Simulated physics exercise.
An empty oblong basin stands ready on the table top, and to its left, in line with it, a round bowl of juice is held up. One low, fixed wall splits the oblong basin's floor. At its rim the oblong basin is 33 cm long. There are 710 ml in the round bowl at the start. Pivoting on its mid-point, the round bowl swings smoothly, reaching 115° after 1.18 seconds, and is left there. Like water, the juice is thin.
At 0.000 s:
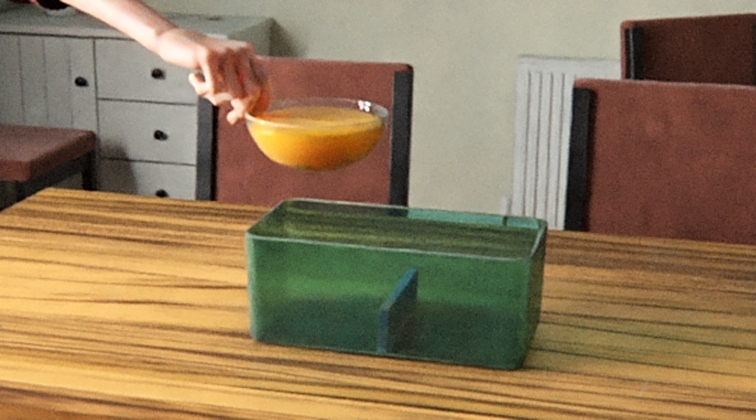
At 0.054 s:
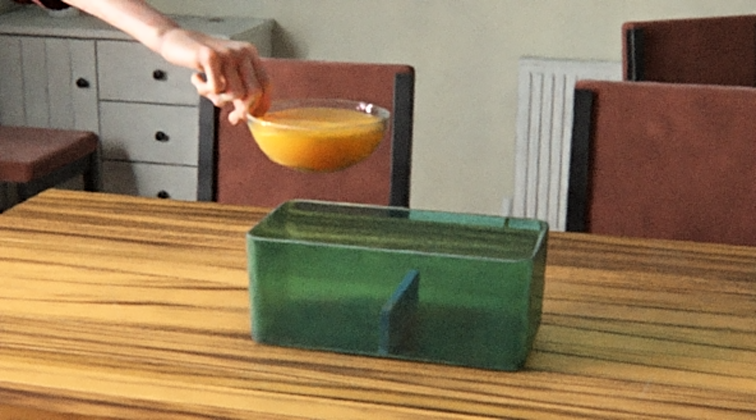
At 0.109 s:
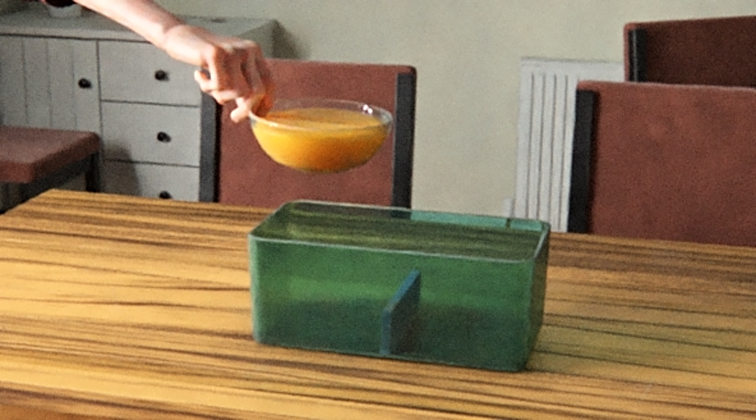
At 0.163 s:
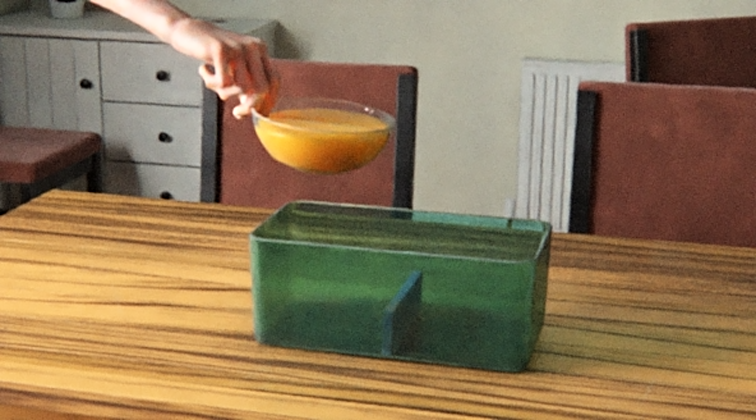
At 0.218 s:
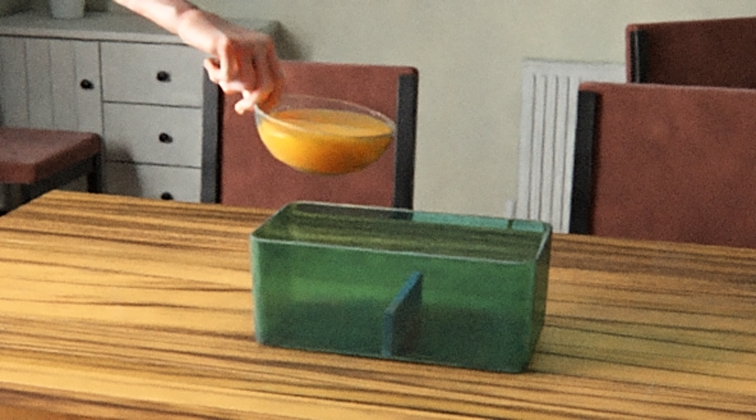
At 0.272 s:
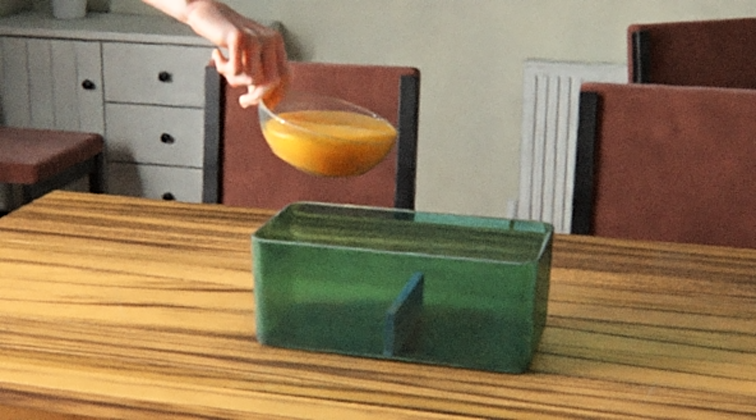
At a wooden table, a hand slowly tilts a bowl of orange juice rightward above an empty green basin.
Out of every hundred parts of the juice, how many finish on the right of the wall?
About 80 in every hundred.
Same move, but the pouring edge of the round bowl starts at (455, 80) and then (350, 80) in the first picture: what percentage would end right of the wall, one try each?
Roughly 85 per cent the first time and 55 per cent the second.
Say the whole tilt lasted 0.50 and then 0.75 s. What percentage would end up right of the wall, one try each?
Respectively 60 and 70 %.
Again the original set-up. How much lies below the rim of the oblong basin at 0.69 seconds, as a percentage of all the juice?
About 54%.
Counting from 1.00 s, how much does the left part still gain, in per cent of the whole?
Roughly 0 in a hundred.
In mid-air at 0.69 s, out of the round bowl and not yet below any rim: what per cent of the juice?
Around 26 in a hundred.
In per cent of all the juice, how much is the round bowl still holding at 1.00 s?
0 %.
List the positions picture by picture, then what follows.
The first frame shows tilt 0°; pouring edge (385, 118); surface from (255, 115) to (384, 123); the oblong basin's rim runs from (265, 217) to (539, 241); the wall's top is at (399, 289).
The second frame shows tilt 1°; pouring edge (387, 120); surface from (257, 116) to (385, 125).
The third frame shows tilt 2°; pouring edge (389, 123); surface from (260, 116) to (386, 127).
The fourth frame shows tilt 5°; pouring edge (392, 127); surface from (263, 116) to (390, 129).
The fifth frame shows tilt 9°; pouring edge (393, 133); surface from (265, 116) to (392, 131).
The sixth frame shows tilt 14°; pouring edge (395, 140); surface from (270, 118) to (396, 136); 1 per cent is over the edge.
By 0.69 s the tilt is 73° and 20 per cent is still to pour, 2 is left of the wall and 53 right of it.
By 1.00 s the tilt is 109° and 0 per cent is still to pour, 19 is left of the wall and 80 right of it.
By 1.33 s the tilt is 115° and 0 per cent is still to pour, 19 is left of the wall and 80 right of it.
By 1.68 s the tilt is 115° and 0 per cent is still to pour, 19 is left of the wall and 80 right of it.
At rest 19 per cent lies left of the wall, 80 right of it and 0 outside.
